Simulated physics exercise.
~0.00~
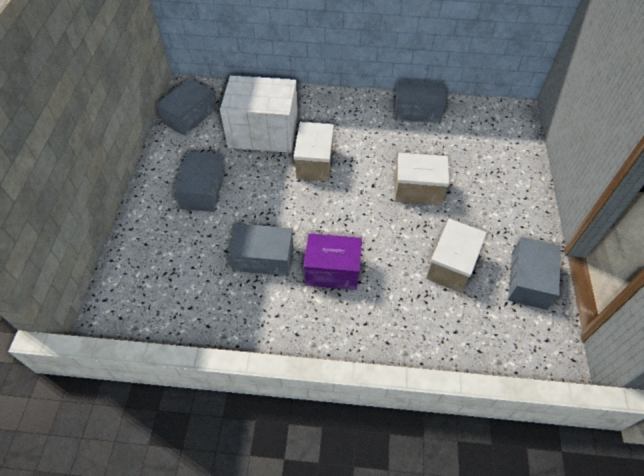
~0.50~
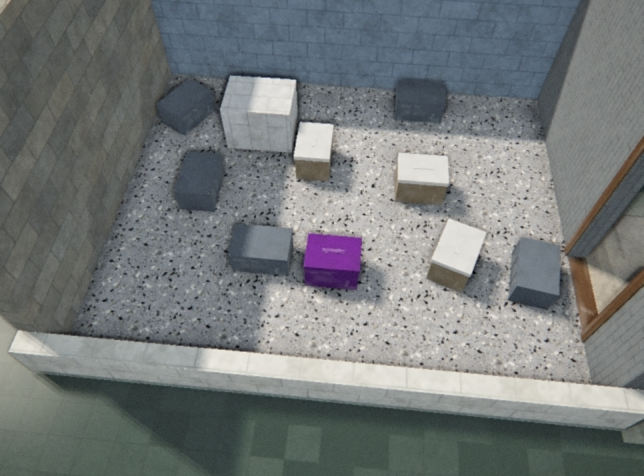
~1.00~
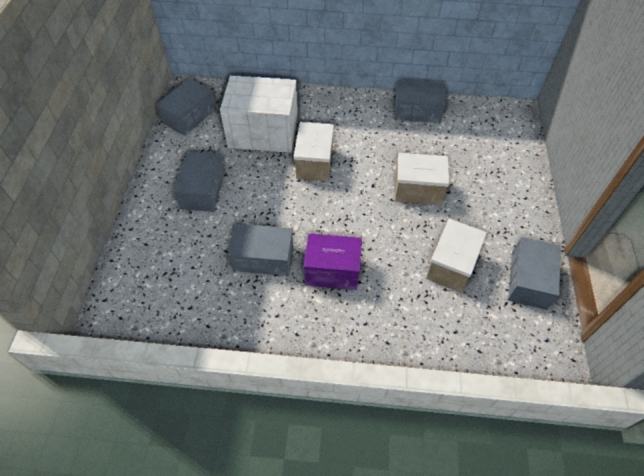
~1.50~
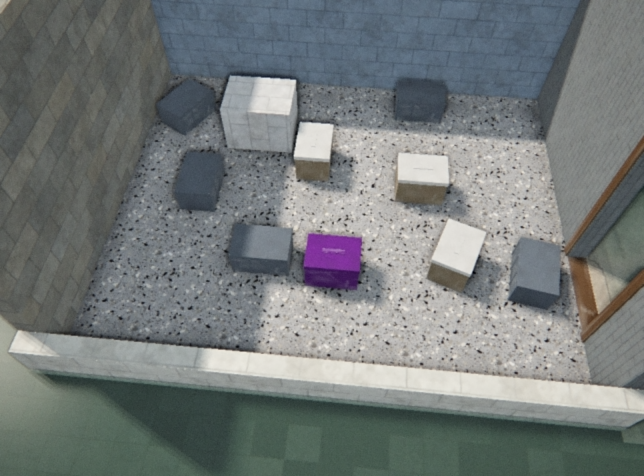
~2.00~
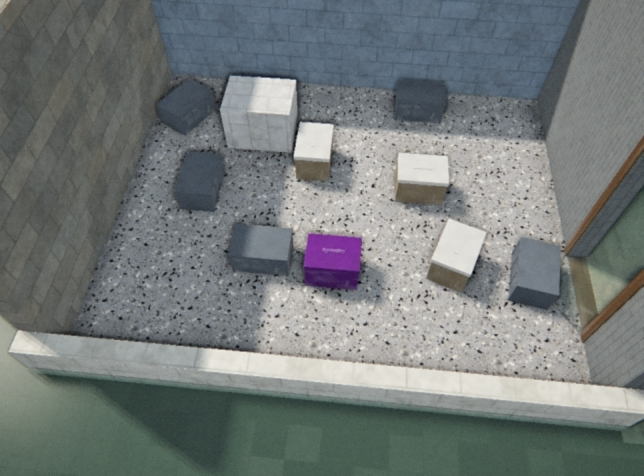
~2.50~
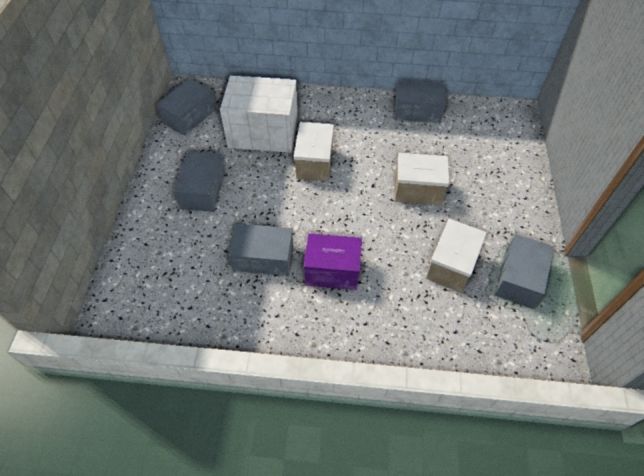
Greenish water spread over the dark paving outside the small shop, then crept in at the doorway on the right, where the nearest gray block shifted slightly while the purple chest stayed put.
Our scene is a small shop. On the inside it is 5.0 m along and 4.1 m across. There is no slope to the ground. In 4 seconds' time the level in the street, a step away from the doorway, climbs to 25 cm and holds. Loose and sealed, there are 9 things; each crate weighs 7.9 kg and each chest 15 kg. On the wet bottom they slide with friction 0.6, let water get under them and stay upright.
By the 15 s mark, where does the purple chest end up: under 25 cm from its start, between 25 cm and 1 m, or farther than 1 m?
The purple chest ends up farther than 1 m away.
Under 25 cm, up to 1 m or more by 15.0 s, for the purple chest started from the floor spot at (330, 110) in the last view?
Short answer, it is taken a long way.
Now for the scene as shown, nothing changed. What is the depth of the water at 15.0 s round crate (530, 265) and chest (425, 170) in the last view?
First about 13 cm, second about 9 cm.
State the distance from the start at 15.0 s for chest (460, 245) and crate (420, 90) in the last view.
One is off by 350 cm, the other by 200 cm, in the order asked.
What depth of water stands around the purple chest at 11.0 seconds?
About 14 cm.
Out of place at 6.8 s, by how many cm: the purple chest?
Close to 20 cm.
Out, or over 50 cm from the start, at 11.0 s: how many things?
The number I get is 6.
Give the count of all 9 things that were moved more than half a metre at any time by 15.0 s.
Count: 9.
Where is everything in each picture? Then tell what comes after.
The first frame shows the purple chest at (333, 252) rests on the ground; 0.0 m2 under water; 0 of 9 have shifted.
The second frame shows the purple chest at (333, 252), on the bottom; 0.0 m2 under water; 0 of 9 have shifted.
The third frame shows the purple chest at (333, 252) rests on the ground; 0.0 m2 under water; 0 of 9 have shifted.
The fourth frame shows the purple chest at (333, 252), on the bottom; 0.0 m2 under water; 0 of 9 have shifted.
The fifth frame shows the purple chest at (333, 252), on the bottom; water covers 0.1 m2; 0 of 9 have shifted.
The sixth frame shows the purple chest at (333, 252), on the bottom; 0.4 m2 under water; 1 of 9 have shifted.
After 3.5 s the purple chest is near (333, 252), 0.0 m from its start, aground; 0 afloat.
After 6.8 s the purple chest is near (314, 254), 0.2 m from its start, aground; 1 afloat.
After 11.0 s the purple chest is near (107, 271), 2.2 m from its start, afloat; 7 afloat.
After 15.0 s the purple chest is near (151, 162), 2.3 m from its start, afloat; 9 afloat.
